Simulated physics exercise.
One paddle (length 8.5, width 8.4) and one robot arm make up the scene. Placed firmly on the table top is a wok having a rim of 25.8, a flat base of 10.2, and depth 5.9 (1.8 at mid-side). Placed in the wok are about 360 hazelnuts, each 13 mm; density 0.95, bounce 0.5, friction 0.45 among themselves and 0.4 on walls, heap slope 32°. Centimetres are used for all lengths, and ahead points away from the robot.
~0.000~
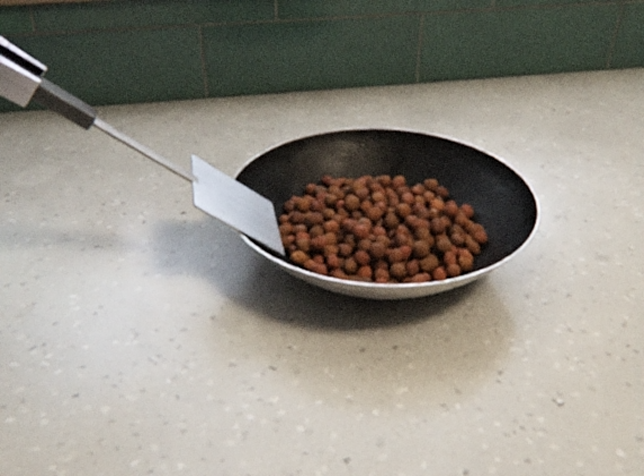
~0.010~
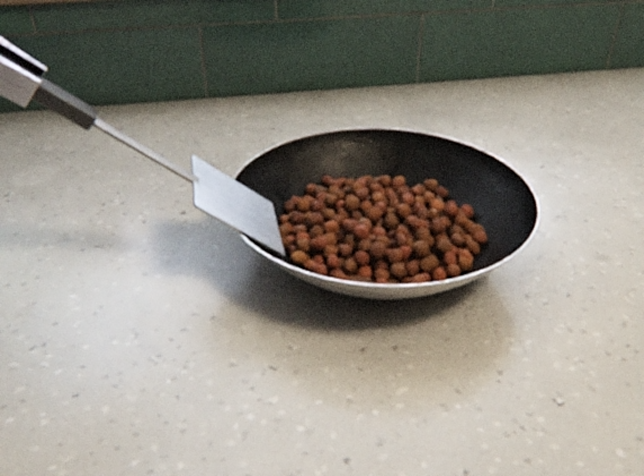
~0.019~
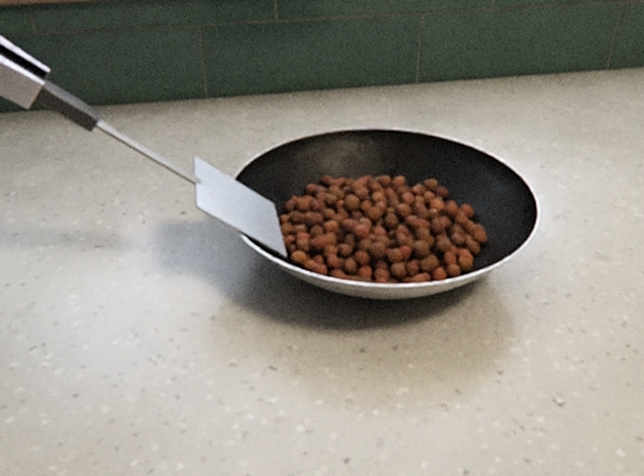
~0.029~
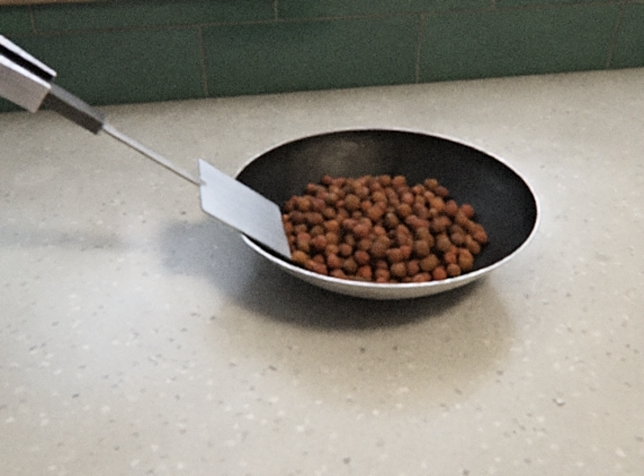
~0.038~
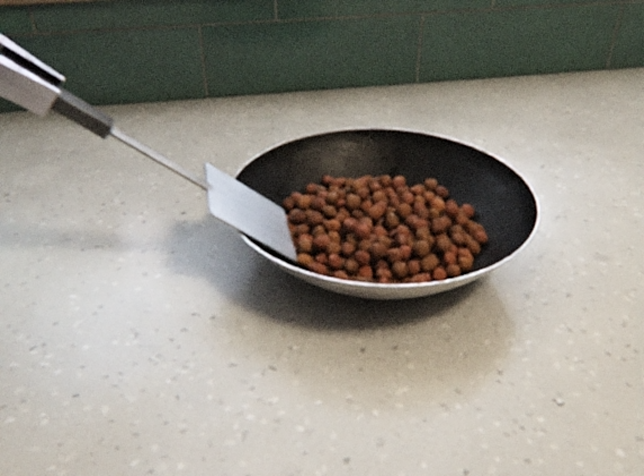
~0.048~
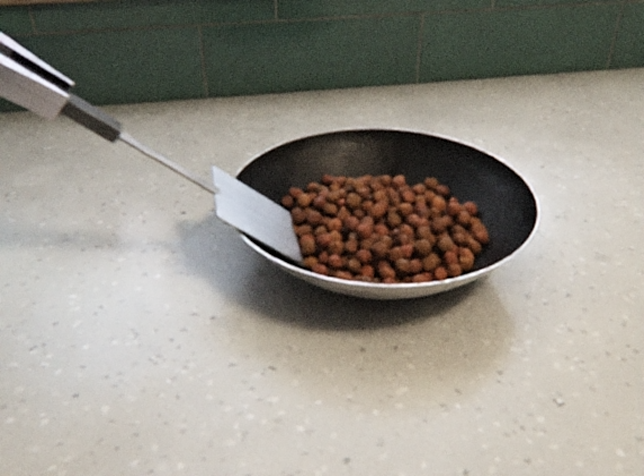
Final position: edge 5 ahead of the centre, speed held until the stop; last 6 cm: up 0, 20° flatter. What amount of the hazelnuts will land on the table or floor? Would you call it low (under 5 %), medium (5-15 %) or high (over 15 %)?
I would call it low.
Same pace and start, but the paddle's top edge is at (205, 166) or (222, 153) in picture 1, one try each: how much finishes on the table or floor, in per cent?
Around 5 per cent, then around 0 per cent.
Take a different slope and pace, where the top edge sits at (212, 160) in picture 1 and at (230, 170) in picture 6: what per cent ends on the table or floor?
It works out to about 0 %, more or less.
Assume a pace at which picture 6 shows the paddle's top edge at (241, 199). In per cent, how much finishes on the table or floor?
I'd say around 15 per cent.
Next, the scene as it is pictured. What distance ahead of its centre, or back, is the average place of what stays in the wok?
It sits near 4.5 centimetres ahead of centre.
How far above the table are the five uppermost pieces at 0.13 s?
I'd say close to 5 cm on average.
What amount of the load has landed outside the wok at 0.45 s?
It is near 2 percent.
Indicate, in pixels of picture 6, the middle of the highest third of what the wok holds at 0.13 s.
The top third sits at roughly (430, 211).
By 0.13 s, sloping 40°, highest piece 5 above the table; 360 in the wok.
By 0.21 s, sloping 31°, highest piece 7 above the table; 360 in the wok.
By 0.45 s, sloping 20°, highest piece 7 above the table; 354 in the wok, 6 on the table or floor.
By 1.50 s, sloping 20°, highest piece 7 above the table; 353 in the wok, 7 on the table or floor.
Final count, 353 in the wok, 7 on the table or floor. That is 2 % on the table or floor.
